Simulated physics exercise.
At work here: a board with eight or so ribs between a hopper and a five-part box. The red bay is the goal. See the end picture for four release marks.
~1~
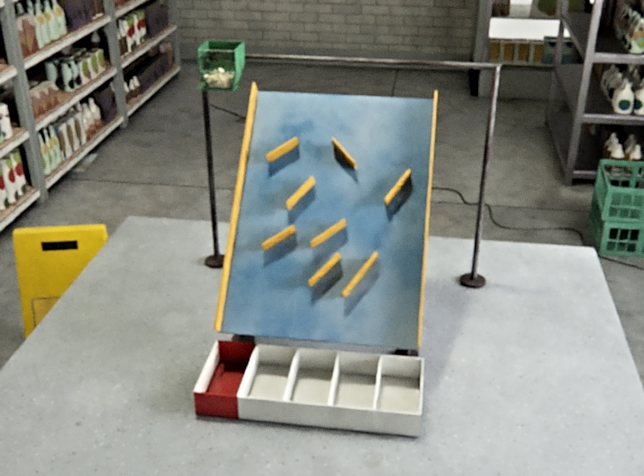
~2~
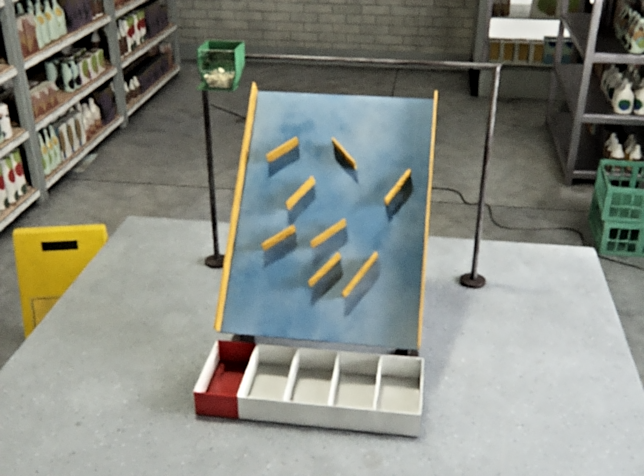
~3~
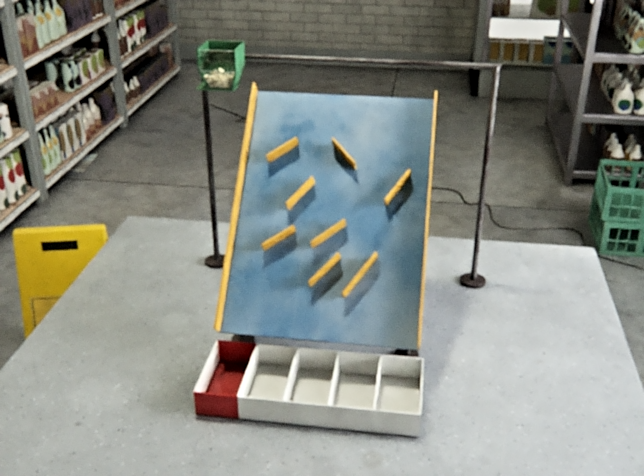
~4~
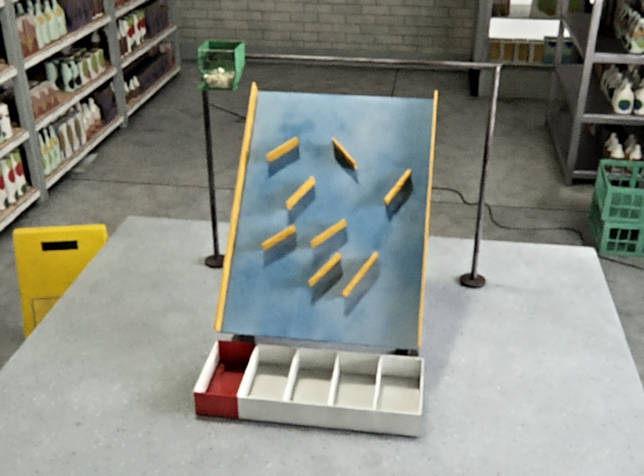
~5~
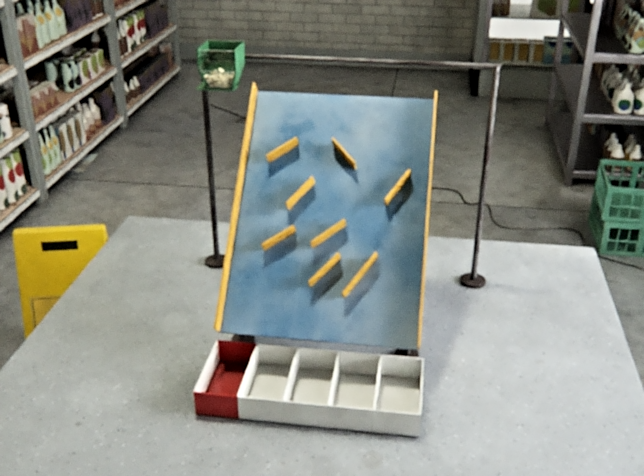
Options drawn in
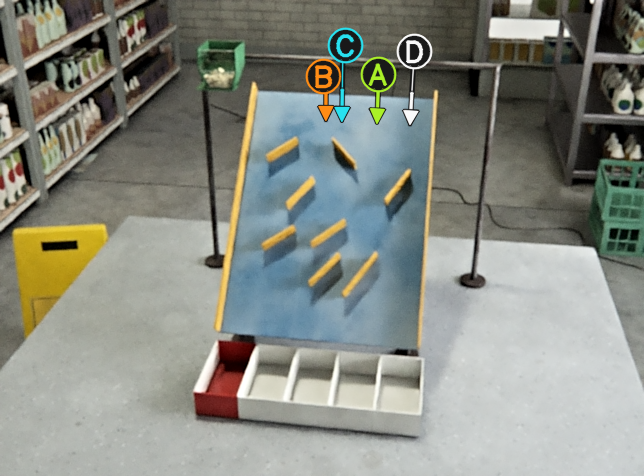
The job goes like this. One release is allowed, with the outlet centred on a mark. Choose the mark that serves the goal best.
B works best here.
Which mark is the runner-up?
Mark C.
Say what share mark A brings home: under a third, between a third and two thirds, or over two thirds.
Under a third.
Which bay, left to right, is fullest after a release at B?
The first from the left.
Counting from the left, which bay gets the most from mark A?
It is the third one.
On the marked copy, mark A meets the board at (377, 118); mark B meets the board at (325, 115); mark C meets the board at (341, 116); mark D meets the board at (410, 119).
With A, none in the red bay, all in other bays.
With B, about two thirds in the red bay, about a third in other bays.
With C, about a third in the red bay, about two thirds in other bays, a stray few held on the board.
With D, a stray few in the red bay, nearly all in other bays.
